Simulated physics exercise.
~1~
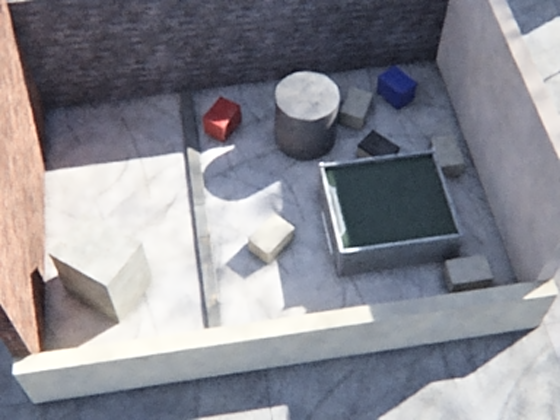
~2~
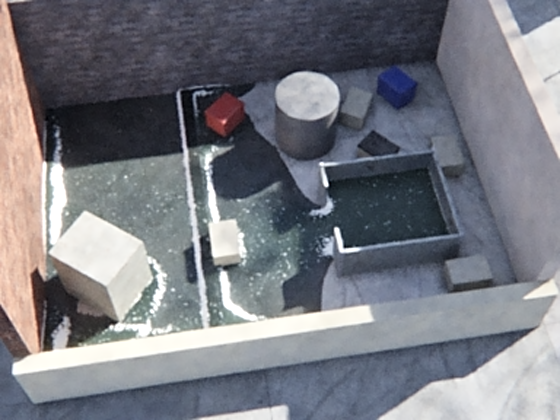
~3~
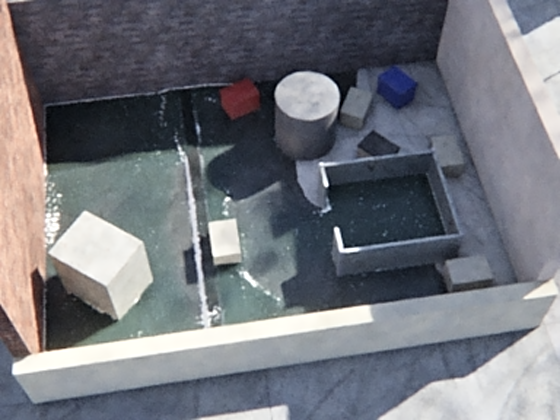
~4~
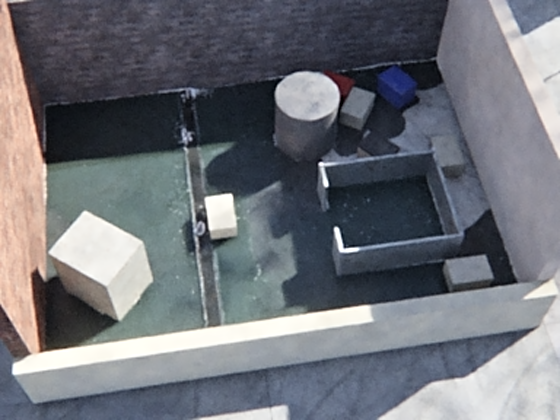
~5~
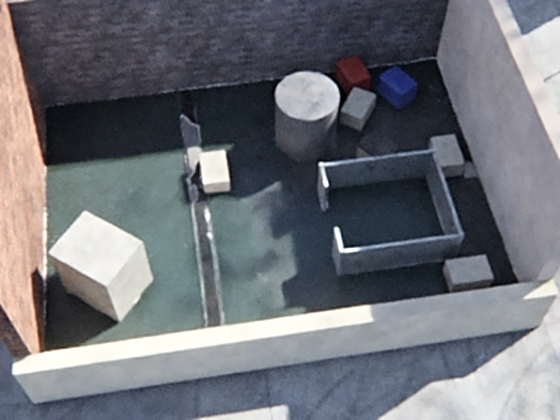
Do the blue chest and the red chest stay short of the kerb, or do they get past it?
Both stay short of the kerb. The red chest drifts away to the right and ends beside the blue chest, which hardly moves.
